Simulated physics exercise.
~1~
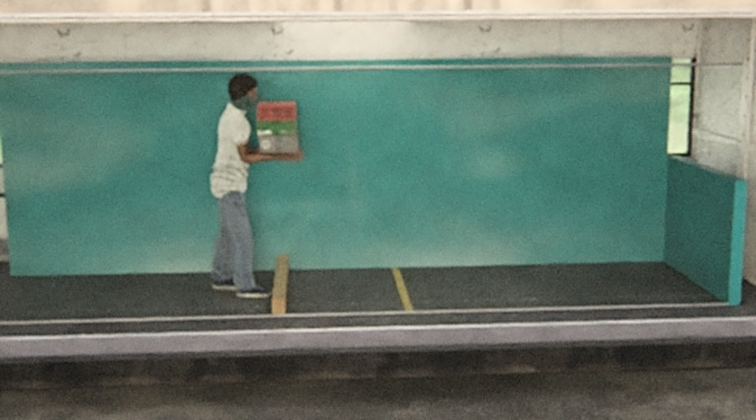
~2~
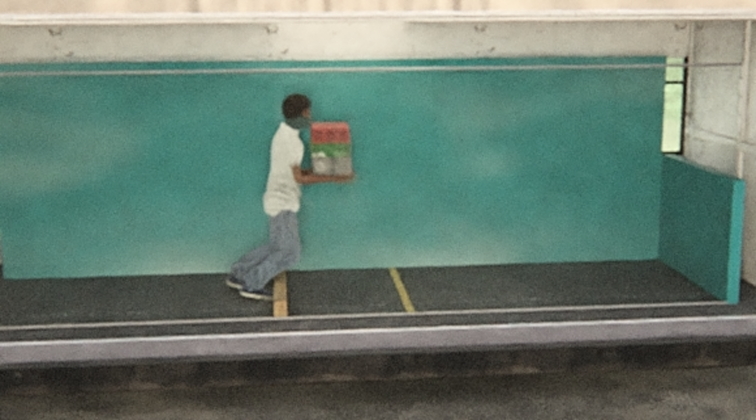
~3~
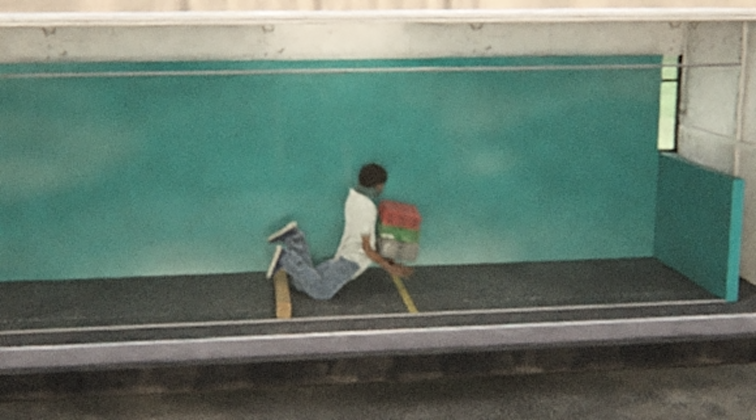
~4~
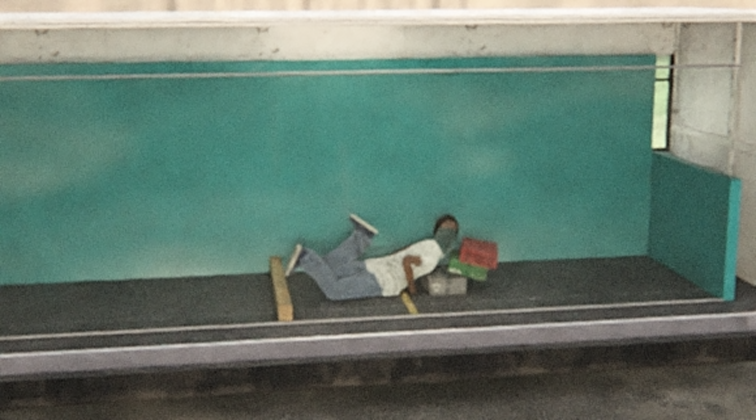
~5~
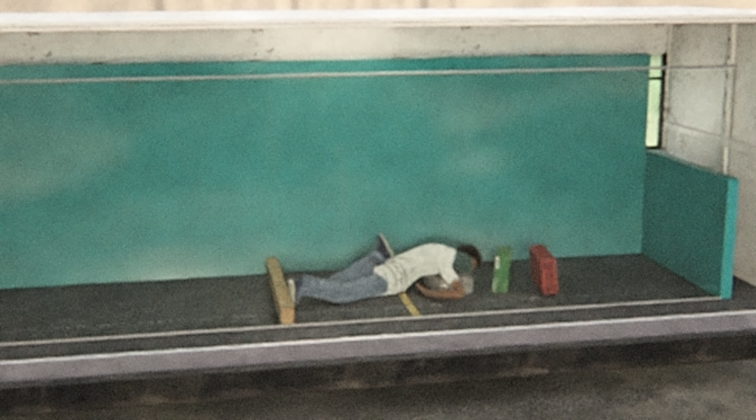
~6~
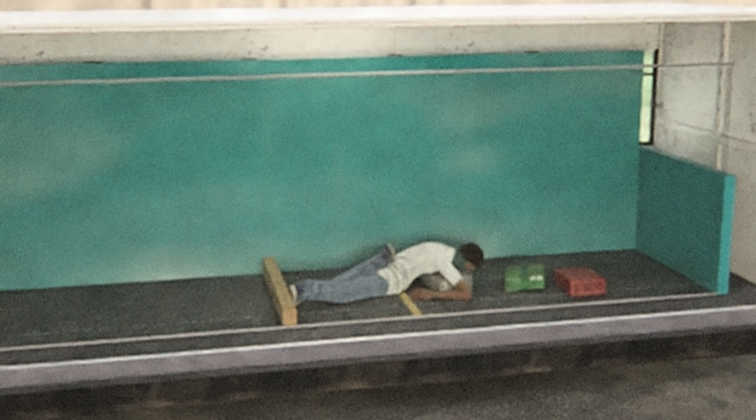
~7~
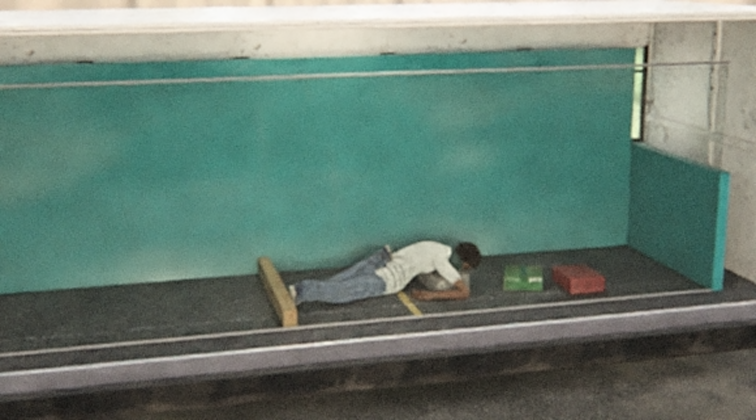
A man carrying a stack of red, green and grey boxes pitched forward over a low wooden rail and fell flat, spilling them to the right; he ended face down against the grey one, with the green and red lying beyond.
